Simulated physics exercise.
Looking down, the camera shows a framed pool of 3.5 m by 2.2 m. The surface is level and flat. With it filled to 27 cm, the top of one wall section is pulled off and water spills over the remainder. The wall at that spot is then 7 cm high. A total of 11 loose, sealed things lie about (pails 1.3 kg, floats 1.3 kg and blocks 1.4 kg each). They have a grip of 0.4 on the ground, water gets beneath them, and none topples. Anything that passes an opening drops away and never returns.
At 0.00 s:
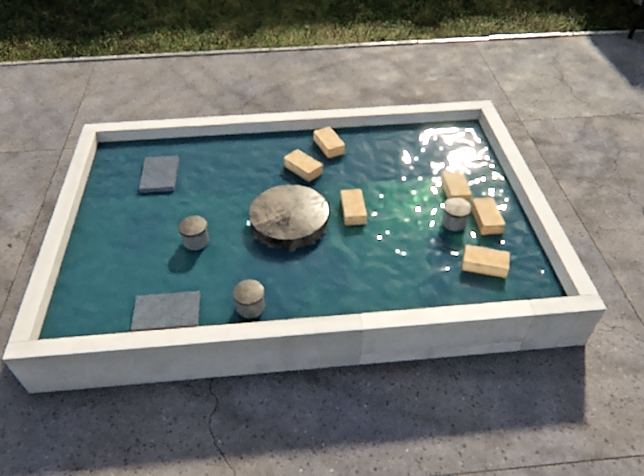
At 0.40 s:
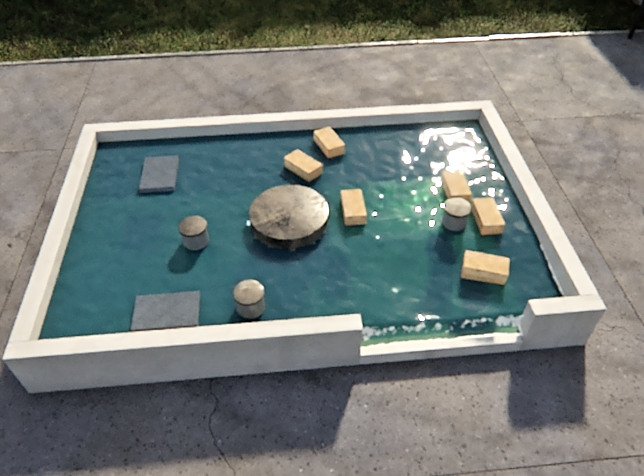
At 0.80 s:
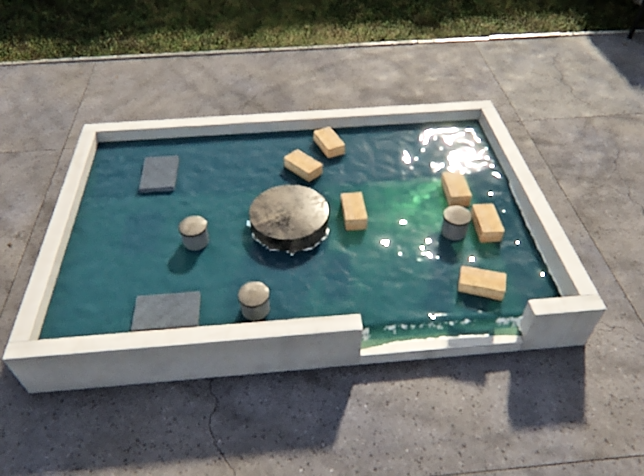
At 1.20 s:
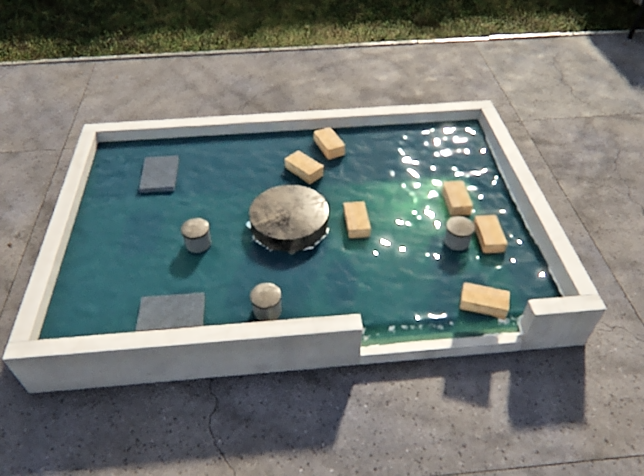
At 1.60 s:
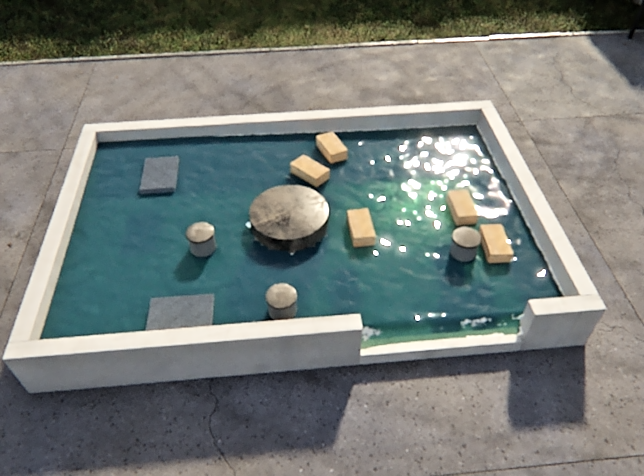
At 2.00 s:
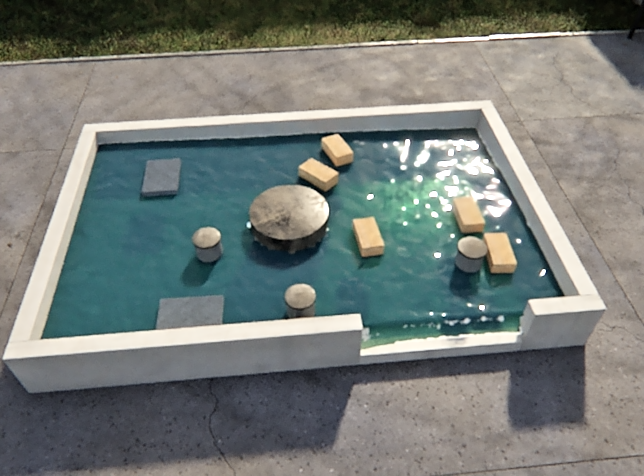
In a white-walled pool on a patio, a front wall section opens and floating blocks and round objects drift toward the gap.
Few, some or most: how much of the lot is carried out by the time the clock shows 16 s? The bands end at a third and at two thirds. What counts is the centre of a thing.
Band: The top band.
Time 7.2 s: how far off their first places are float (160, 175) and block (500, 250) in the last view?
So the first one has shifted 20 cm and the other is gone out.
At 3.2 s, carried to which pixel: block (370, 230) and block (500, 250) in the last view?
Somewhere around (394, 248) and (505, 277).
After 3.2 s 1 of 11 are out; 10 afloat.
After 7.2 s 6 of 11 are out; 5 afloat.
After 12.0 s 8 of 11 are out; 3 afloat.
After 16.0 s 8 of 11 are out; 3 afloat.
